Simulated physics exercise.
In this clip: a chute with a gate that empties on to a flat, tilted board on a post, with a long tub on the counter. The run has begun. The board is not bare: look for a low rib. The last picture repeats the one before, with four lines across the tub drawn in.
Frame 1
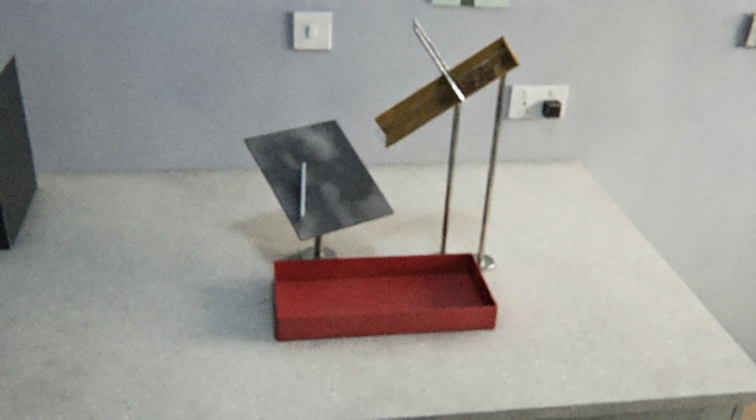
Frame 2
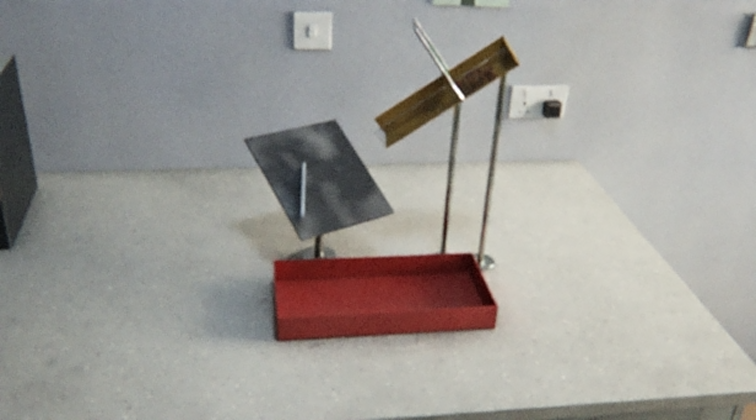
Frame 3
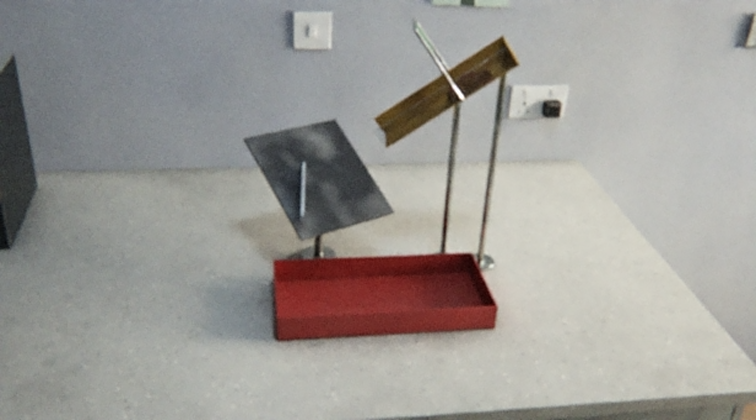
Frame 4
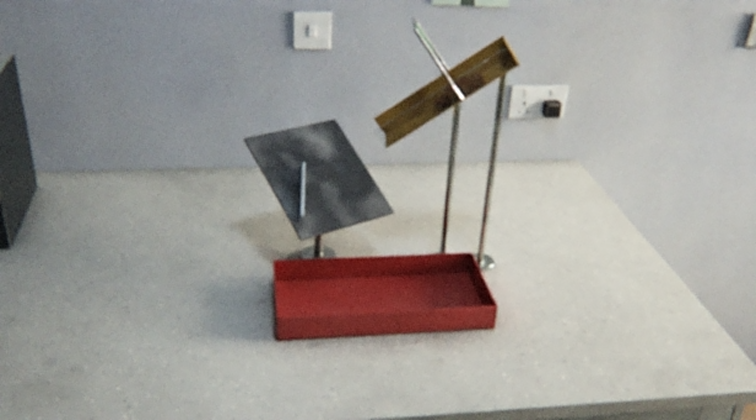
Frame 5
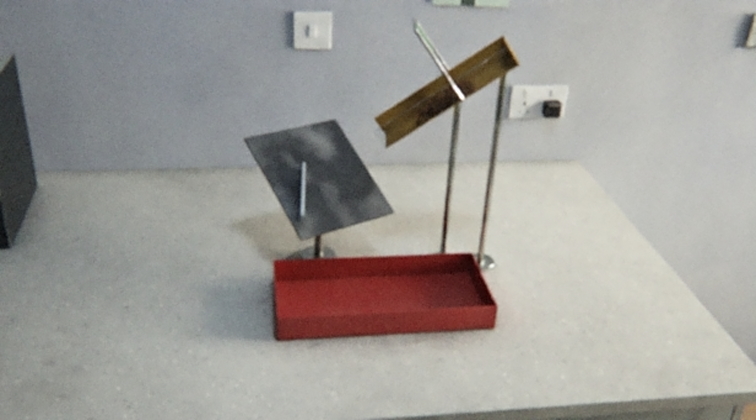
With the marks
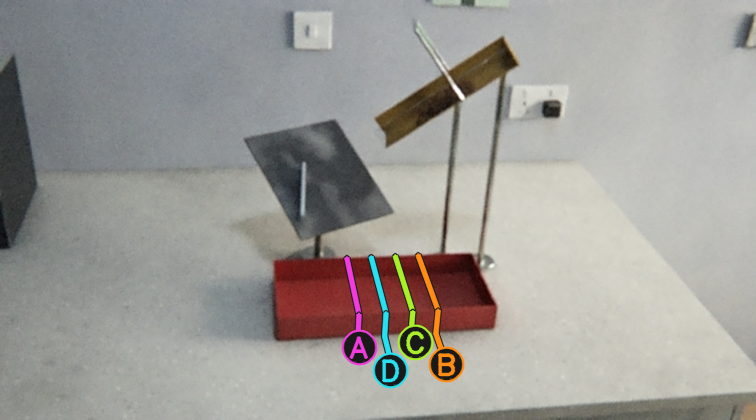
A pale grey counter stands against a lavender-grey wall with white switch plates, seen from the front and slightly above by a still camera. A brownish-gold chute crossed by a thin pale rod slopes down to the left on two metal posts, near a tilted dark grey board with a light rib, behind a long red tub. Inside the chute, a small brown load slides a short way down leftward.
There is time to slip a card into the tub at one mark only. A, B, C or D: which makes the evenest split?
Line A does it best.
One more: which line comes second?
That is line D.
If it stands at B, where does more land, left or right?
The left side.
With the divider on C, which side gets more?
The left side.
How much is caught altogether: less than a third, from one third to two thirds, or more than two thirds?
More than two thirds.
On the marked copy, line A crosses the front rim at (358, 313); line B crosses the front rim at (437, 309); line C crosses the front rim at (412, 311); line D crosses the front rim at (385, 312).
For line A, of what is caught, close to two thirds on the left of the divider, close to a third on the right.
For line B, of what is caught, the whole lot on the left of the divider, none at all on the right.
For line C, of what is caught, all but a few on the left of the divider, only a few on the right.
For line D, of what is caught, the bulk on the left of the divider, close to a quarter on the right.
